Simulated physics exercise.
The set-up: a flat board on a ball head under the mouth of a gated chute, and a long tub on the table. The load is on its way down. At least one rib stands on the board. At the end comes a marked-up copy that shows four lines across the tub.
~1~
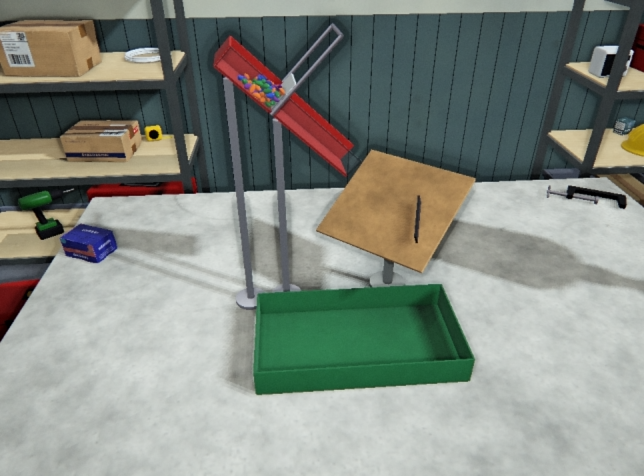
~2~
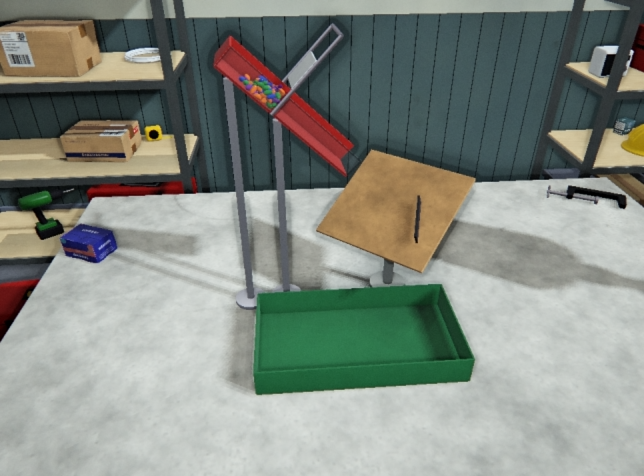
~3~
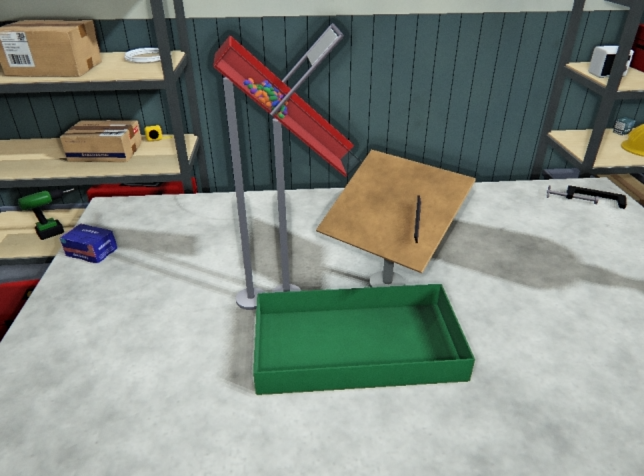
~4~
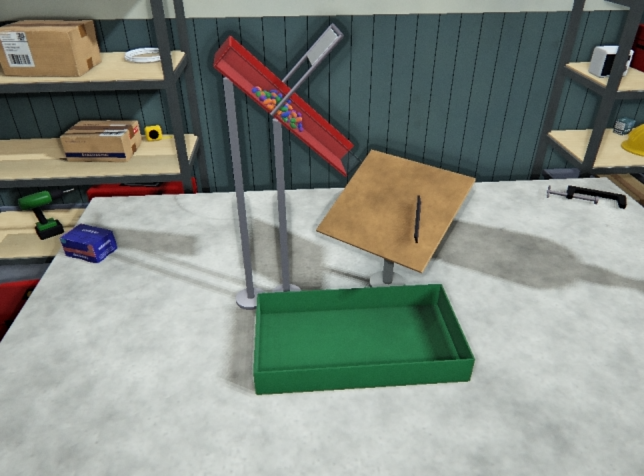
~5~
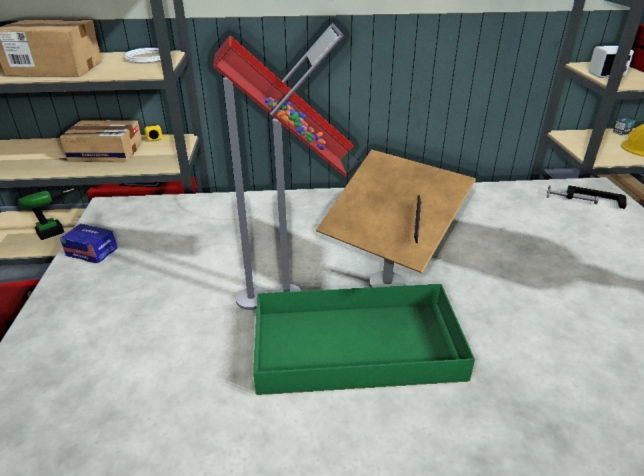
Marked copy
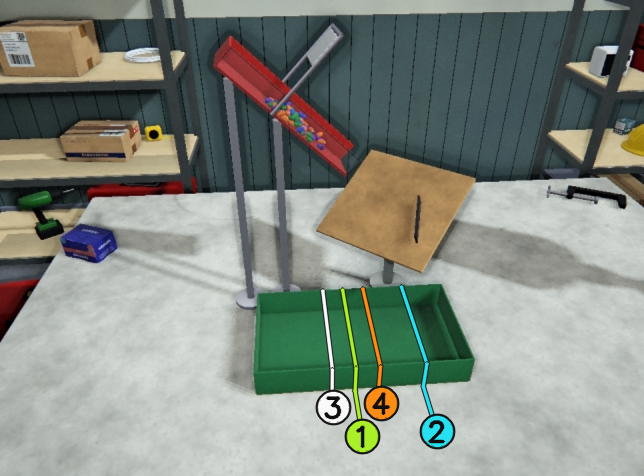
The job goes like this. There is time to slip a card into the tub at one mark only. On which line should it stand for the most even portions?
Line 4 does it best.
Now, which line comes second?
That would be 1.
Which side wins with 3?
More lands on the right.
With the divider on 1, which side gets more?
More lands on the right.
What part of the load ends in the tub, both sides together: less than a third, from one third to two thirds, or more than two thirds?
It is more than two thirds.
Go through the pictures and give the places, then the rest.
The first frame shows load behind the gate (266, 91), jelly beans; lip of the chute (343, 168), sloping fairly steeply.
The second frame shows middle of the board (394, 205), tilted gently; middle of its low edge (365, 250); of its high edge (421, 163).
The third frame shows front corners of the tub (254, 373) and (474, 359), empty; front of the load (285, 110).
The fourth frame shows middle of the load (283, 108); its front (298, 119), roughly a third of the way to the lip; rib from (419, 195) to (415, 237).
The fifth frame shows middle of the load (295, 117); its front (321, 141), roughly two thirds of the way to the lip.
On the marked copy, line 1 crosses the front rim at (356, 367); line 2 crosses the front rim at (426, 362); line 3 crosses the front rim at (332, 368); line 4 crosses the front rim at (380, 365).
With 1, of what is caught, roughly a quarter on the left of the divider, roughly two thirds on the right.
With 2, of what is caught, almost all on the left of the divider, about a tenth on the right.
With 3, of what is caught, just a few on the left of the divider, almost all on the right.
With 4, of what is caught, roughly half on the left of the divider, roughly half on the right.
